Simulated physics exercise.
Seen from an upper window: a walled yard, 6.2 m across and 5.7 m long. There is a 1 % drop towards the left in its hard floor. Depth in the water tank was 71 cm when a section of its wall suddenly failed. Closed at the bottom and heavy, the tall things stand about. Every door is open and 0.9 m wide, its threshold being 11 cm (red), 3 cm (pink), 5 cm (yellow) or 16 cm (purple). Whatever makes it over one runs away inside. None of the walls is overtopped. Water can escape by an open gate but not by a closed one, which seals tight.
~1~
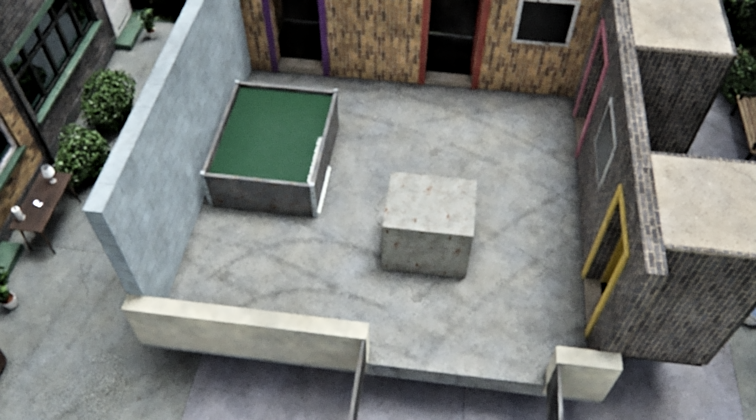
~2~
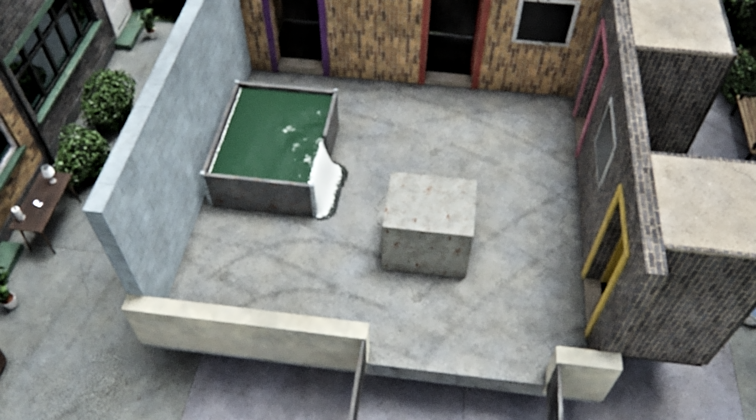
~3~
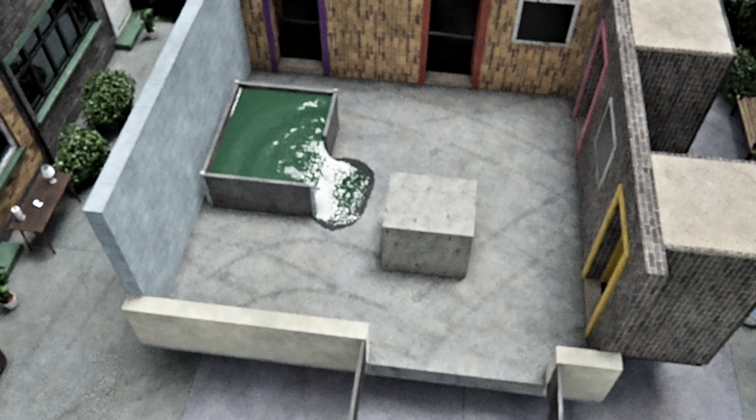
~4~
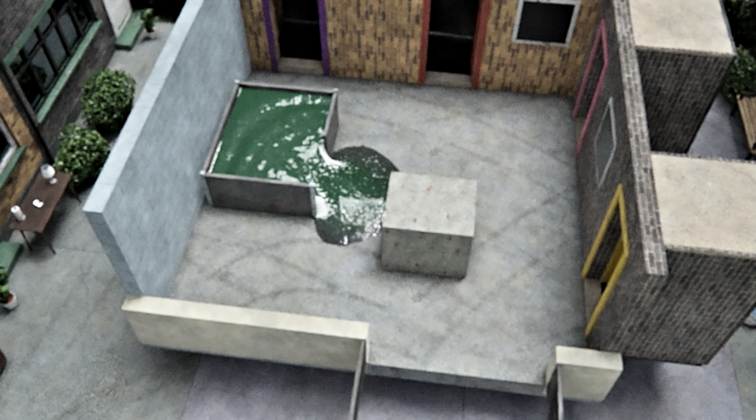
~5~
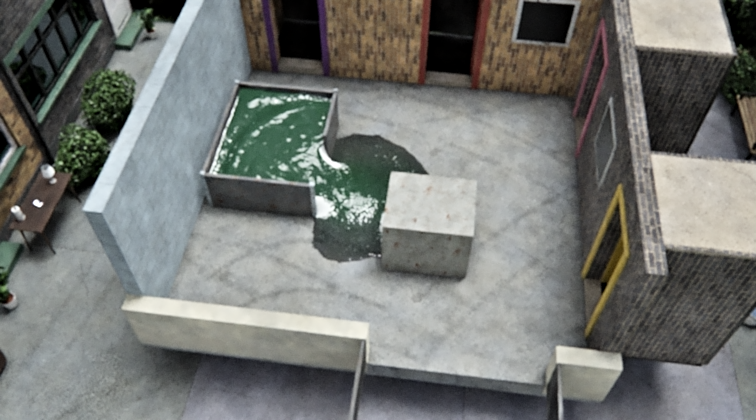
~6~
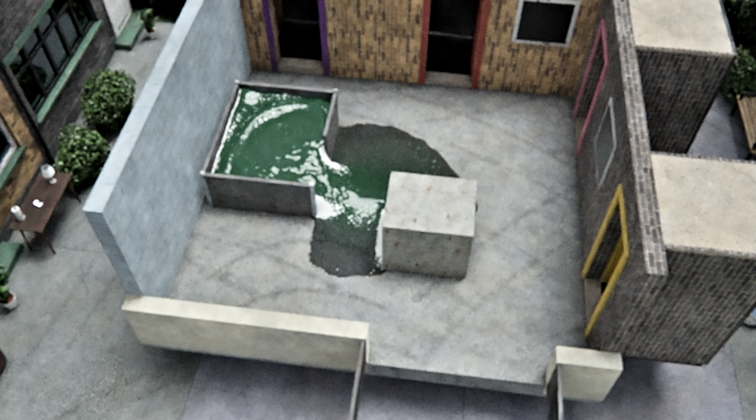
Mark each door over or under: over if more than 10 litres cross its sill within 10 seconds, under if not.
Marks: Red door: Under; pink door: Over; yellow door: Under; purple door: Under.
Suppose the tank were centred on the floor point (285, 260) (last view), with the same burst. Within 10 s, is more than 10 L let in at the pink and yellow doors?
For the pink door, the amount is acceptable; for the yellow door, the amount is too high.
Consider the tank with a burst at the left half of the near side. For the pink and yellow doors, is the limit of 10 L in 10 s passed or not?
Pink: Within the limit; yellow: Exceeding the limit.
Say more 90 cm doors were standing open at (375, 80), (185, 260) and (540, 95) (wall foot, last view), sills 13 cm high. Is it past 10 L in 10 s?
Well, the first is on the low side, the second is on the low side, and the third is on the high side.
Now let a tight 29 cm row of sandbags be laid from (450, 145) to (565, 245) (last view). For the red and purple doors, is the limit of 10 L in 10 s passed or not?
At the red door the limit is not reached, and at the purple door it is not reached.
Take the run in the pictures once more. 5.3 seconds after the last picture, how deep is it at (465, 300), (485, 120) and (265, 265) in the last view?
Taking the spots in order: 2 cm, 5 cm, 1 cm.
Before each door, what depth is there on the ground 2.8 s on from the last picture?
You'd get red at 3 cm, pink at 12 cm, yellow at 5 cm, and purple at 0 cm.
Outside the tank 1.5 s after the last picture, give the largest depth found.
Max around 32 cm.
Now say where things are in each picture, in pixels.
Still water, 71 cm deep, in the water tank at (273, 134), in the first frame.
The front is at (319, 218), 0.6 m from the gap at (319, 179); 0.3 m2 of floor is under water; 71 cm left at the back of the water tank, in the second frame.
The front is at (368, 175), 0.9 m from the gap at (319, 182); 0.9 m2 of floor is under water; 71 cm left at the back of the water tank, in the third frame.
Water pours out at (319, 182) and has run 1.4 m, to a hidden place; typically 8 cm deep outside, 70 cm at the water tank's back, in the fourth frame.
The front is at a hidden place, 2.0 m from the gap at (319, 182); 3.4 m2 of floor is under water; 65 cm left at the back of the water tank, in the fifth frame.
Water pours out at (319, 182) and has run 2.6 m, to a hidden place; typically 5 cm deep outside, 59 cm at the water tank's back, in the sixth frame.
Then, 0.7 s after the last picture water covers 35 % of the floor and is deepest (45 cm) near (385, 219); red door not reached, pink door not reached, yellow door not reached, purple door not reached.
Then, 1.5 s after the last picture water covers 50 % of the floor and is deepest (32 cm) near (385, 219); red door 3 cm at the sill, 0 L in, pink door 12 cm at the sill, 3 L in, yellow door 3 cm at the sill, 0 L in, purple door not reached.
Then, 2.8 s after the last picture water covers 65 % of the floor and is deepest (25 cm) near (558, 99); red door 3 cm at the sill, 0 L in, pink door 12 cm at the sill, 60 L in, yellow door 5 cm at the sill, 0 L in, purple door not reached.
Then, 5.3 s after the last picture water covers 95 % of the floor and is deepest (13 cm) near (385, 219); red door 5 cm at the sill, 0 L in, pink door 10 cm at the sill, 153 L in, yellow door 3 cm at the sill, 0 L in, purple door 3 cm at the sill, 0 L in.
Then, 9.3 s after the last picture water covers 100 % of the floor and is deepest (13 cm) near (227, 139); red door 4 cm at the sill, 0 L in, pink door 5 cm at the sill, 204 L in, yellow door 2 cm at the sill, 0 L in, purple door 11 cm at the sill, 0 L in.
